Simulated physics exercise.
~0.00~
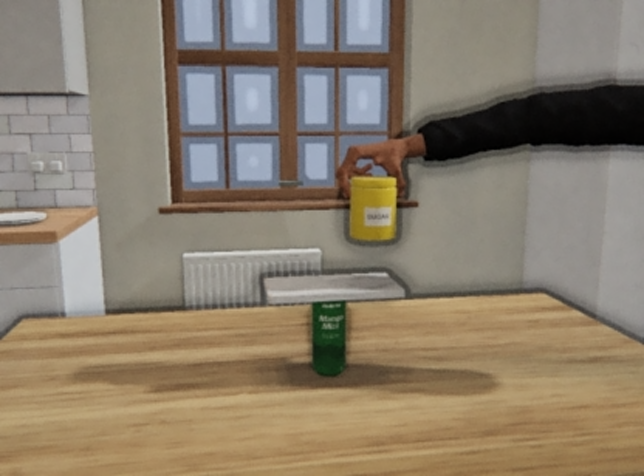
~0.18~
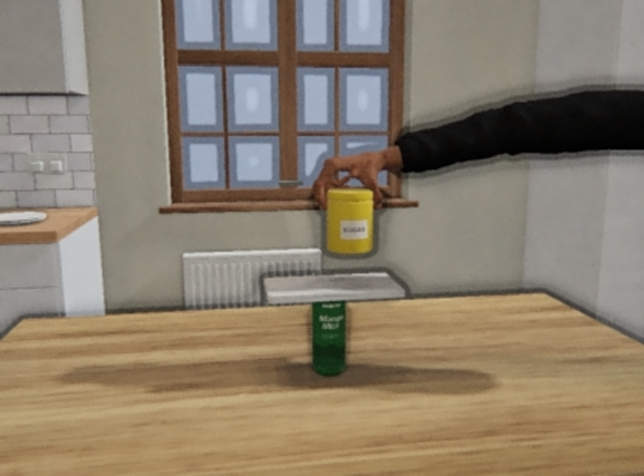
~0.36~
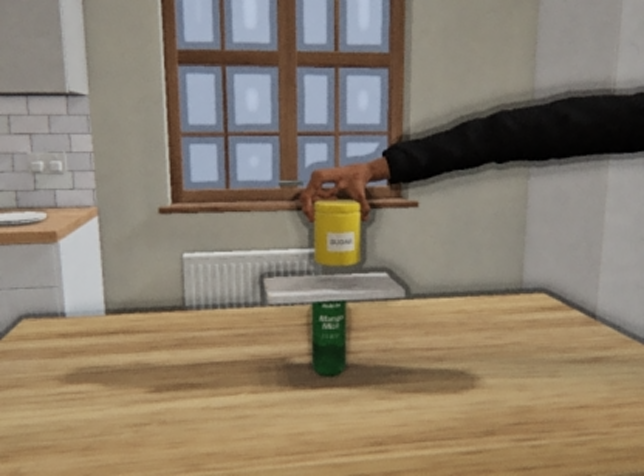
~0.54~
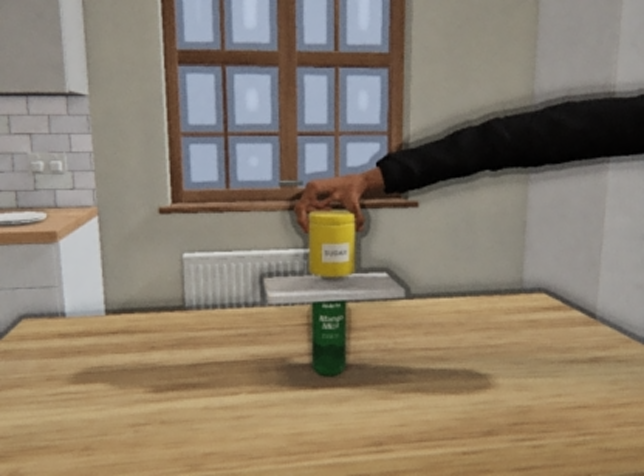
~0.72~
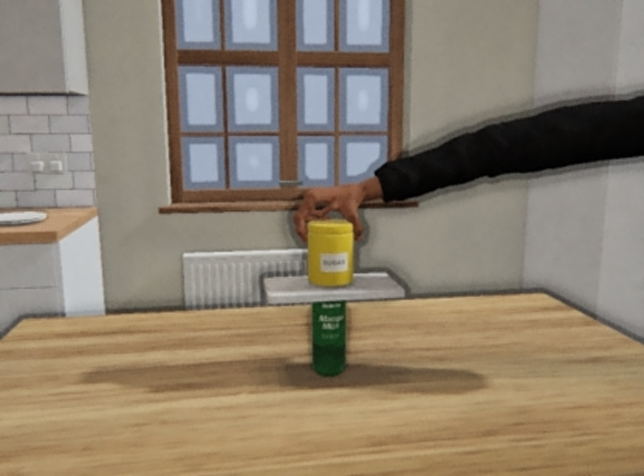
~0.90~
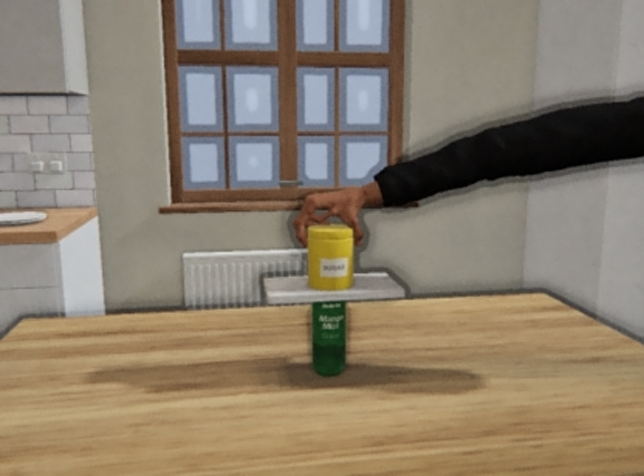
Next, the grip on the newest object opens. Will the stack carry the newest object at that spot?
It stands.
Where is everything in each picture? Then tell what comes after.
Still above its spot; yellow jar (373, 208); white board (331, 287), in the first picture.
Still above its spot; yellow jar (350, 220); white board (331, 287), in the second picture.
Still above its spot; yellow jar (337, 232); white board (331, 287), in the third picture.
Still above its spot; yellow jar (332, 243); white board (331, 287), in the fourth picture.
Still above its spot; yellow jar (330, 252); white board (331, 287), in the fifth picture.
In place under the hand; yellow jar (330, 257); white board (331, 287), in the sixth picture.
By 1.10 s, all is still.
By 1.40 s, yellow jar resting near (330, 258).
When it is over (2.0 s), all 3 as before. End places, in pixels of the last picture, yellow jar near (330, 258). The stack holds.
